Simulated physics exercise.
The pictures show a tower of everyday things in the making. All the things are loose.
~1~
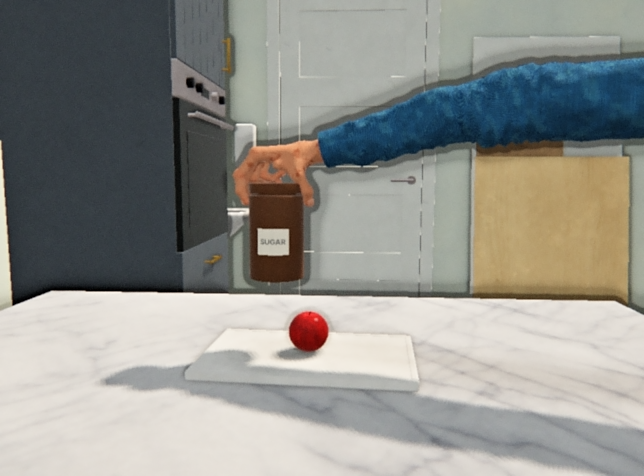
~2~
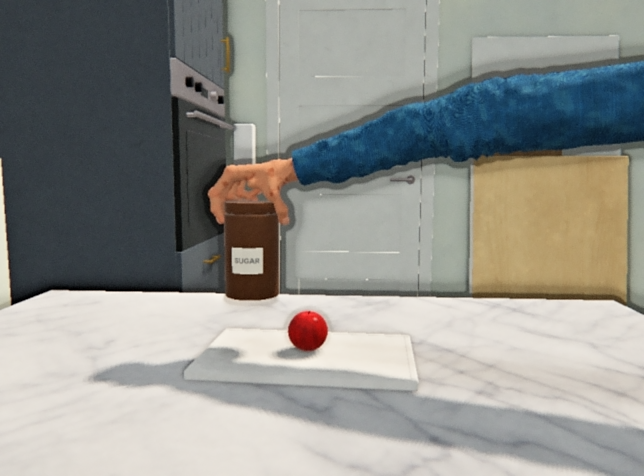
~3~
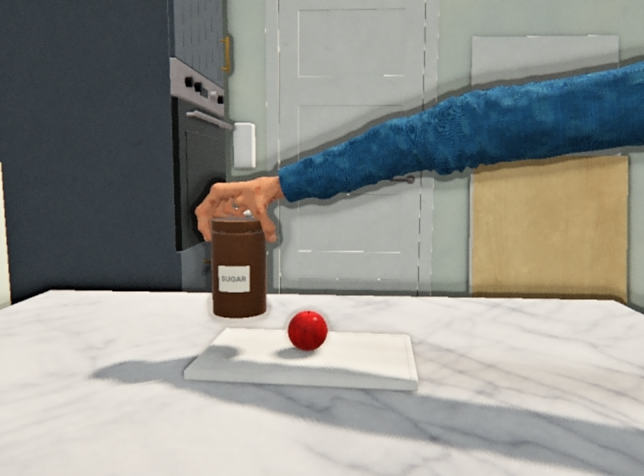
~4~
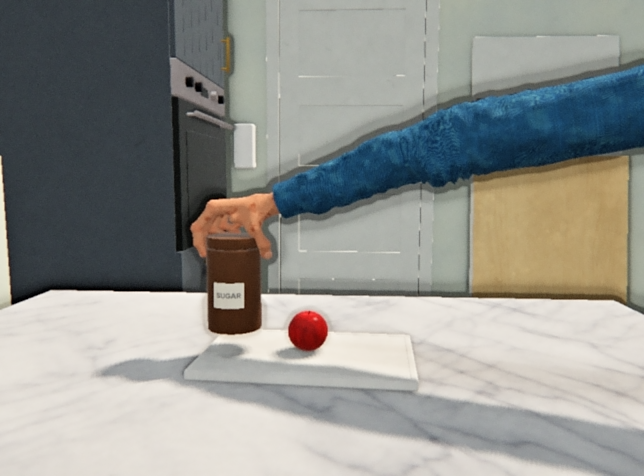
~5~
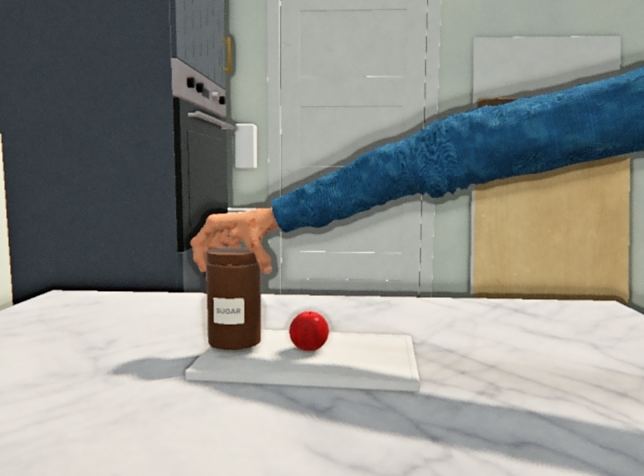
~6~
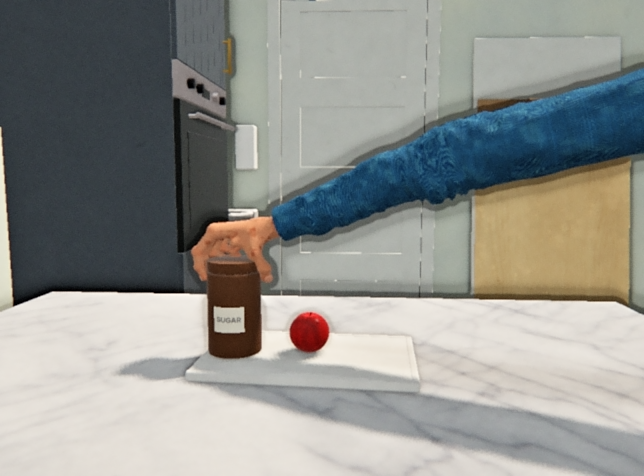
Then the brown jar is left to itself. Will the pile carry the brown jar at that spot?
As it turns out, it keeps its balance.
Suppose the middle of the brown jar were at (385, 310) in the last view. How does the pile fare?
Then it holds.
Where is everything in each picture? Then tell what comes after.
Still above its spot; brown jar (277, 231); white tray (309, 356), in the first picture.
Still above its spot; brown jar (252, 249); white tray (308, 356), in the second picture.
Still above its spot; brown jar (239, 266); white tray (308, 356), in the third picture.
Still above its spot; brown jar (235, 282); white tray (308, 356), in the fourth picture.
Still above its spot; brown jar (234, 296); white tray (309, 356), in the fifth picture.
In place under the hand; brown jar (235, 305); white tray (310, 357), in the sixth picture.
Then, 0.20 s later than the last frame, all is still.
Then, 0.60 s later than the last frame, brown jar resting near (235, 305).
When it is over, all 3 as before. End places, in pixels of the last picture, brown jar near (235, 305). The pile stays up.
